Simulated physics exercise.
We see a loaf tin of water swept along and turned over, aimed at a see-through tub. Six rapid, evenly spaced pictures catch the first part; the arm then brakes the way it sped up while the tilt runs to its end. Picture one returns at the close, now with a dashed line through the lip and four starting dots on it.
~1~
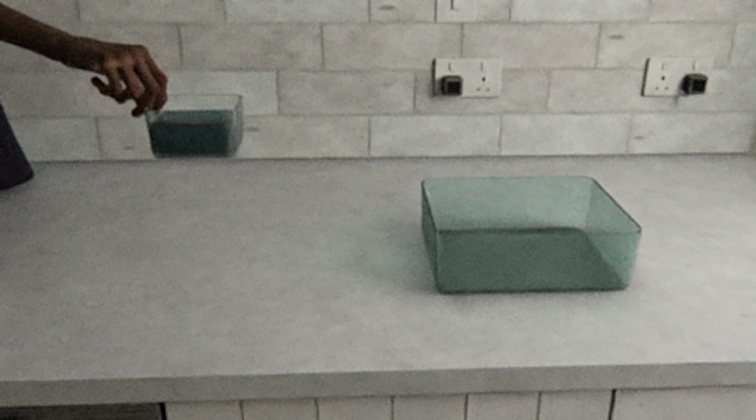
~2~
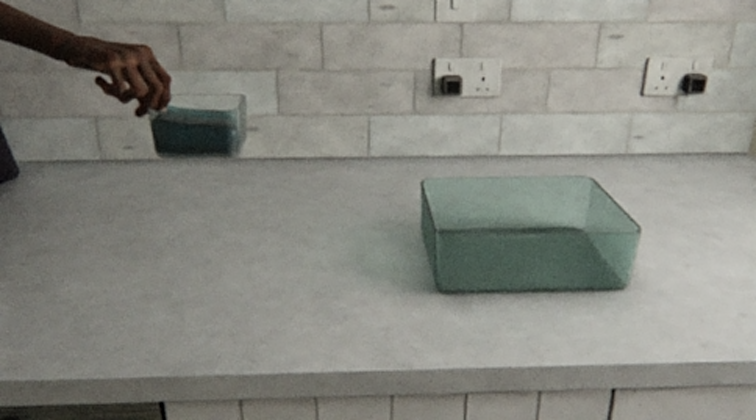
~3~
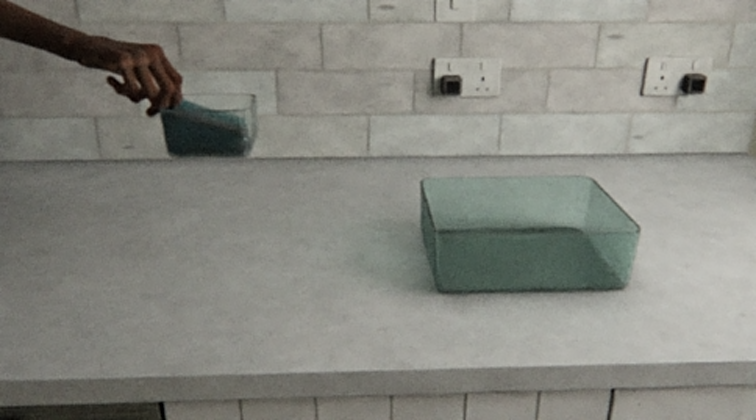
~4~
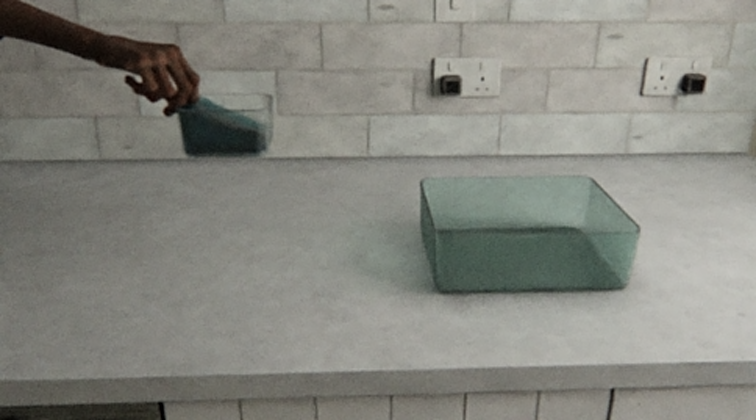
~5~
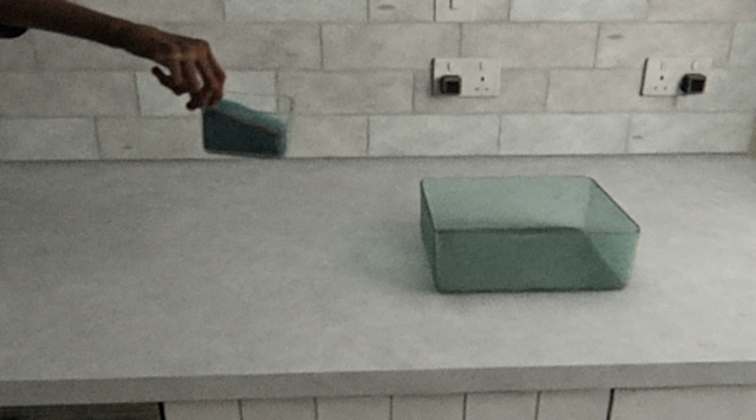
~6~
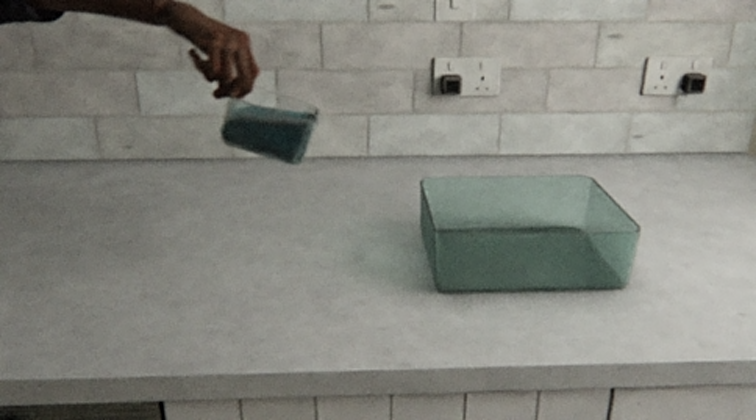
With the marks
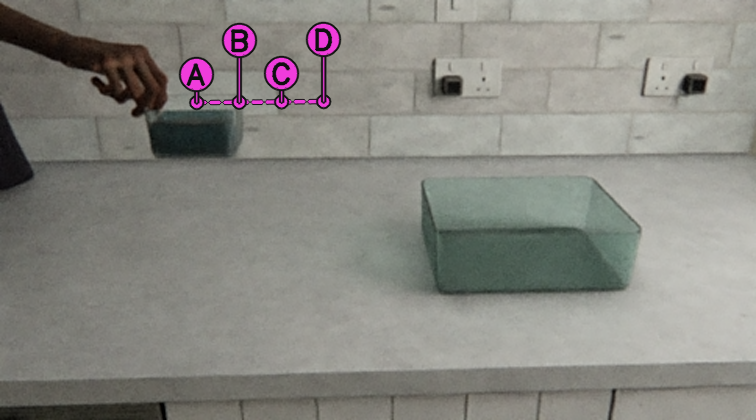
A hand reaching in from the left holds a small clear container of dark bluish-green liquid above a pale grey countertop, seen from the front by a still camera. A larger, see-through green tub sits to the right, before a whitish brick-patterned wall with sockets. The hand carries the small container rightward, the liquid sloshing inside, then tilts it slightly down towards the right.
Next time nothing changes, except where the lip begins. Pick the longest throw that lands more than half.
Use spot C.
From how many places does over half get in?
Two.
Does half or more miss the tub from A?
Yes, it does.
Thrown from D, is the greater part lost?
No, that is safe.
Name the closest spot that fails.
The answer is B.
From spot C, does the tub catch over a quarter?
Yes, it does.
On the marked copy, A at (196, 102); B at (239, 102); C at (281, 101); D at (323, 101).
With A, about 0 % lands in the tub, 99 % falls short.
With B, about 19 % lands in the tub, 79 % falls short.
With C, about 69 % lands in the tub, 28 % falls short and 4 % goes beside or beyond.
With D, about 88 % lands in the tub, 6 % falls short and 6 % goes beside or beyond.
